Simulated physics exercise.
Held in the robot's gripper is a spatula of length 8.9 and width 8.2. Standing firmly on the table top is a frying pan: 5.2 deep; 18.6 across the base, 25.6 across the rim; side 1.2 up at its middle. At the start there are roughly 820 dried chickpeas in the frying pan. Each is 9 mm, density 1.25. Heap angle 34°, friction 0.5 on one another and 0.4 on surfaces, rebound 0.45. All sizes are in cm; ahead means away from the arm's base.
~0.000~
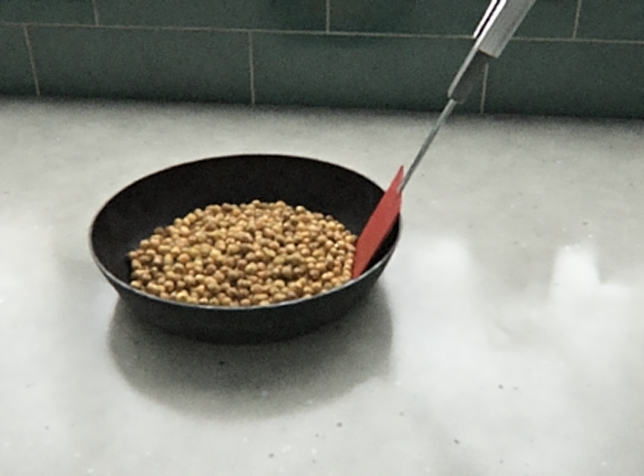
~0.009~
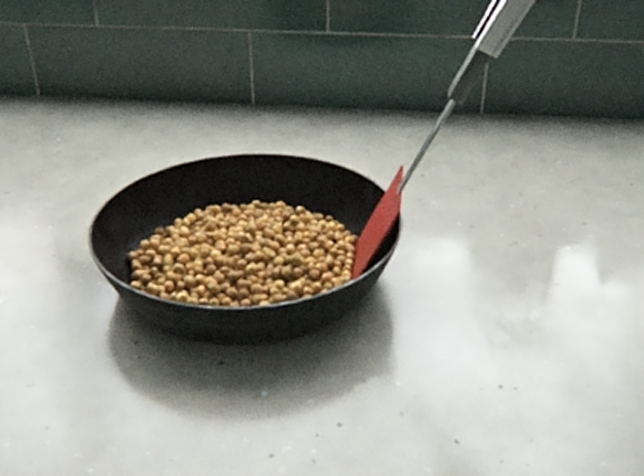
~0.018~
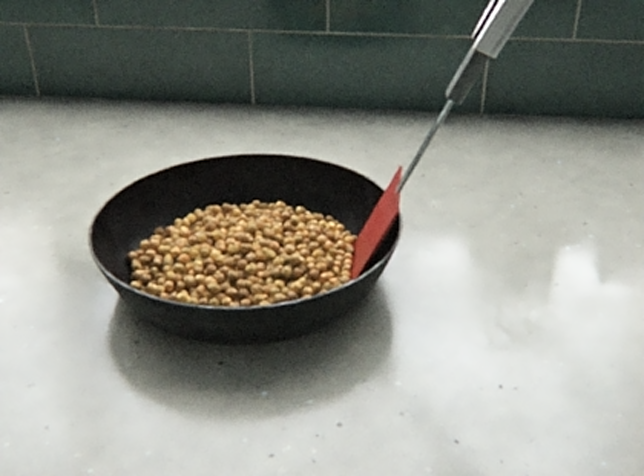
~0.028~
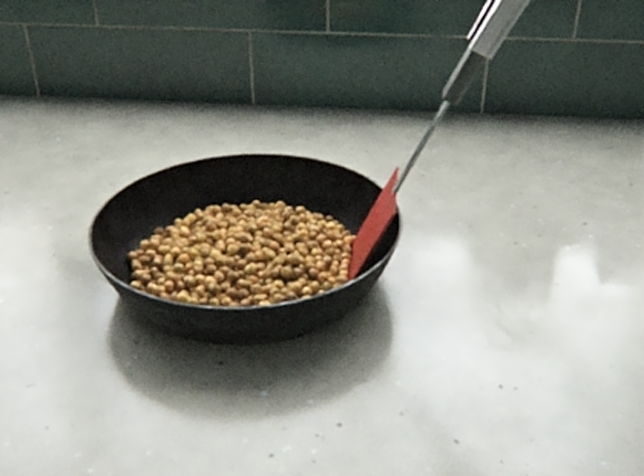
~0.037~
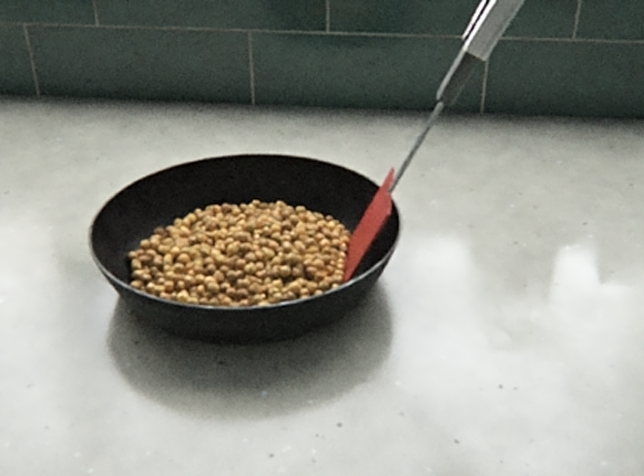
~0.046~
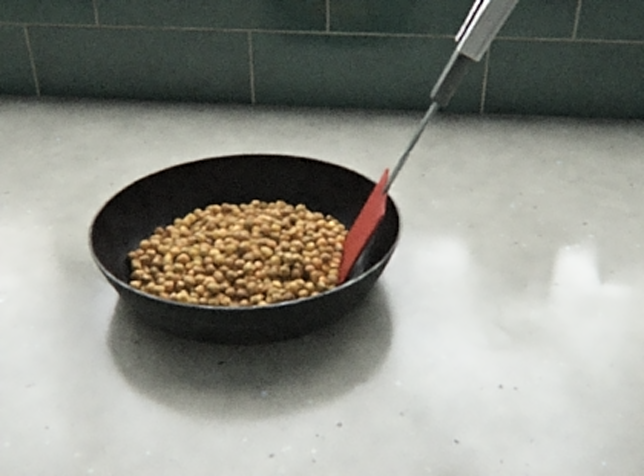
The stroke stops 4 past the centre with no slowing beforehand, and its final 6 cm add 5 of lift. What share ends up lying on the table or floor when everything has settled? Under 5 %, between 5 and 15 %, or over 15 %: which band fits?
The band that fits is under 5 %.
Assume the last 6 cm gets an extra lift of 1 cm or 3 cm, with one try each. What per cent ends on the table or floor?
I'd put it near 0 in a hundred, then near 0 in a hundred.
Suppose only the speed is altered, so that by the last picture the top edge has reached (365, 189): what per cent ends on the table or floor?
That share would be some 5 percent.
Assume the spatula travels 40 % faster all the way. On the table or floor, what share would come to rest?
Then roughly 0 percent.
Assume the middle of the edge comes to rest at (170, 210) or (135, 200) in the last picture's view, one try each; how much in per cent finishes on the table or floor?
Respectively some 0 and 5 percent end on the table or floor.
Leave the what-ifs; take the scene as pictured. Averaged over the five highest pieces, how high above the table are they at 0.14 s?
About 3 cm.
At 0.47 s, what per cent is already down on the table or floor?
About 0 per cent.
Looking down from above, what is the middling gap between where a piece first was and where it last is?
Some 3 centimetres.
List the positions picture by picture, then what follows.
Spatula top edge at (401, 188), sloping 65°; upper third of the load around (252, 252), from x 130 to 355, top at y 205; 822 in the frying pan, in the first frame.
Spatula top edge at (401, 188), sloping 65°; upper third of the load around (252, 252), from x 130 to 355, top at y 205, in the second frame.
Spatula top edge at (400, 188), sloping 65°; upper third of the load around (252, 252), from x 130 to 355, top at y 205, in the third frame.
Spatula top edge at (396, 189), sloping 65°; upper third of the load around (257, 252), from x 130 to 355, top at y 205, in the fourth frame.
Spatula top edge at (391, 190), sloping 65°; upper third of the load around (259, 252), from x 130 to 355, top at y 205, in the fifth frame.
Spatula top edge at (386, 190), sloping 65°; upper third of the load around (261, 251), from x 130 to 355, top at y 205; 822 in the frying pan, in the sixth frame.
After 0.14 s, sloping 65°, highest piece 4 above the table; 822 in the frying pan.
After 0.23 s, sloping 65°, highest piece 5 above the table; 822 in the frying pan.
After 0.47 s, sloping 65°, highest piece 4 above the table; 822 in the frying pan.
After 1.52 s, sloping 65°, highest piece 4 above the table; 822 in the frying pan.
At rest, 822 in the frying pan. That is 0 % on the table or floor.
